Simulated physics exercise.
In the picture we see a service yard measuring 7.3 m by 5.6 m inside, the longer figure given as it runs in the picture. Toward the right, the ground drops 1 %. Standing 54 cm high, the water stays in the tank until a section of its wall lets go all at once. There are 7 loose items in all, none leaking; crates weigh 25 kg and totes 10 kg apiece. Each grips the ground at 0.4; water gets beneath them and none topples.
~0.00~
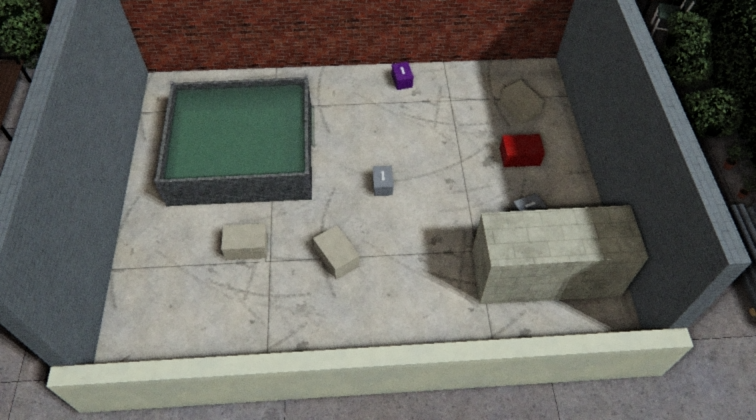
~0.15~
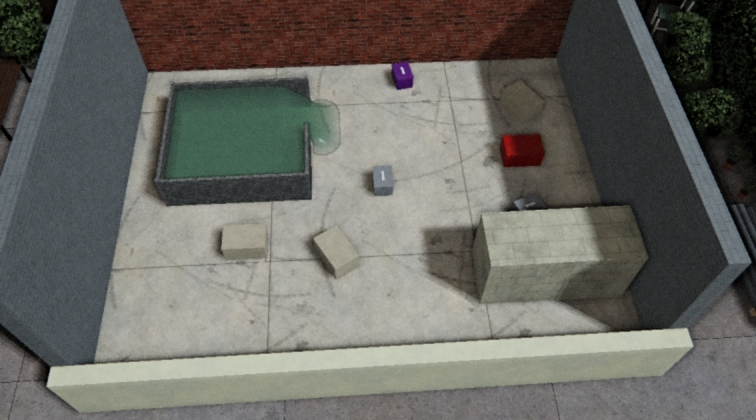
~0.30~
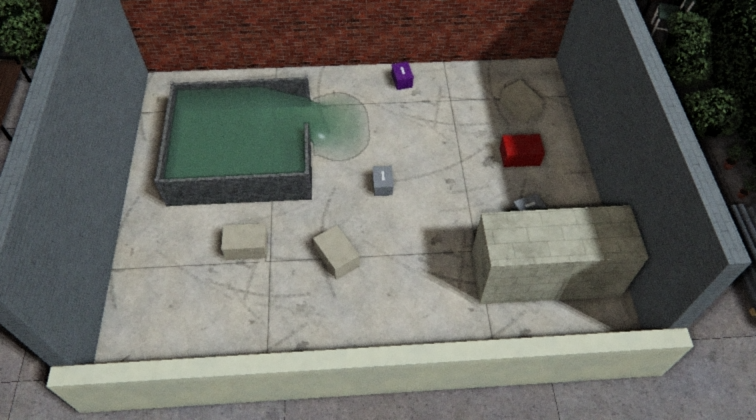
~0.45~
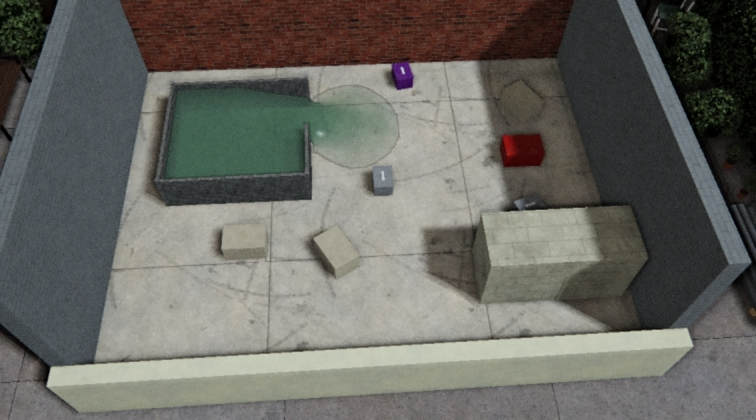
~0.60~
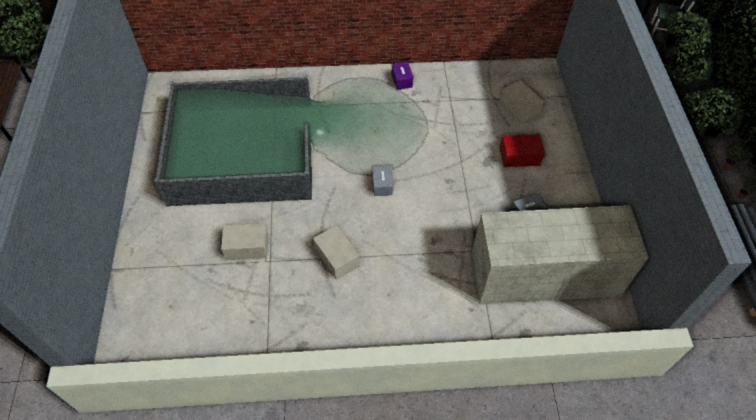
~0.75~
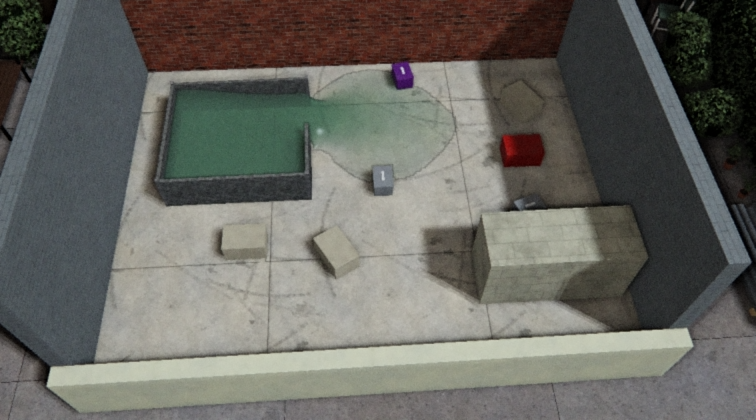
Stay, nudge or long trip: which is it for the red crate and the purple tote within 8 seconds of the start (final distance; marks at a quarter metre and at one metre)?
Final positions: The red crate lands far from its start, the purple tote lands far from its start.
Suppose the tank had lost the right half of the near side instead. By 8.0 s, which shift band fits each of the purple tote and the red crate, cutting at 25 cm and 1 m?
In that situation the purple tote stays about where it was, while the red crate stays about where it was.
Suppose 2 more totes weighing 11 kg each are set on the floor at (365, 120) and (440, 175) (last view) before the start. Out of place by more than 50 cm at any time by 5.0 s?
So it goes across the line, then across the line.
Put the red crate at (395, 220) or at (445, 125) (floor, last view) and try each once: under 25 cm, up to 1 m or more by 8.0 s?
At the first spot it keeps its position; at the second it winds up far off.
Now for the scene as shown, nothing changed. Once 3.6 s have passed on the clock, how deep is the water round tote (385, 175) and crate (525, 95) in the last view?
Roughly 2 and 20 cm.
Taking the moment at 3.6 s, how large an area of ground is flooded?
I'd put it close to 20 m2.
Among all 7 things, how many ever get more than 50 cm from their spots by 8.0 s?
The total is 4.
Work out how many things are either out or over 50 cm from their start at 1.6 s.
I count 1.
After 1.6 s the red crate is near (524, 145), 0.0 m from its start, aground; the purple tote is near (462, 60), 1.1 m from its start, aground; 0 afloat.
After 3.6 s the red crate is near (554, 158), 0.5 m from its start, aground; the purple tote is near (520, 55), 2.1 m from its start, afloat; 3 afloat.
After 5.6 s the red crate is near (564, 216), 1.4 m from its start, afloat; the purple tote is near (532, 78), 2.2 m from its start, afloat; 3 afloat.
After 8.0 s the red crate is near (445, 204), 1.7 m from its start, aground; the purple tote is near (543, 134), 2.6 m from its start, afloat; 1 afloat.
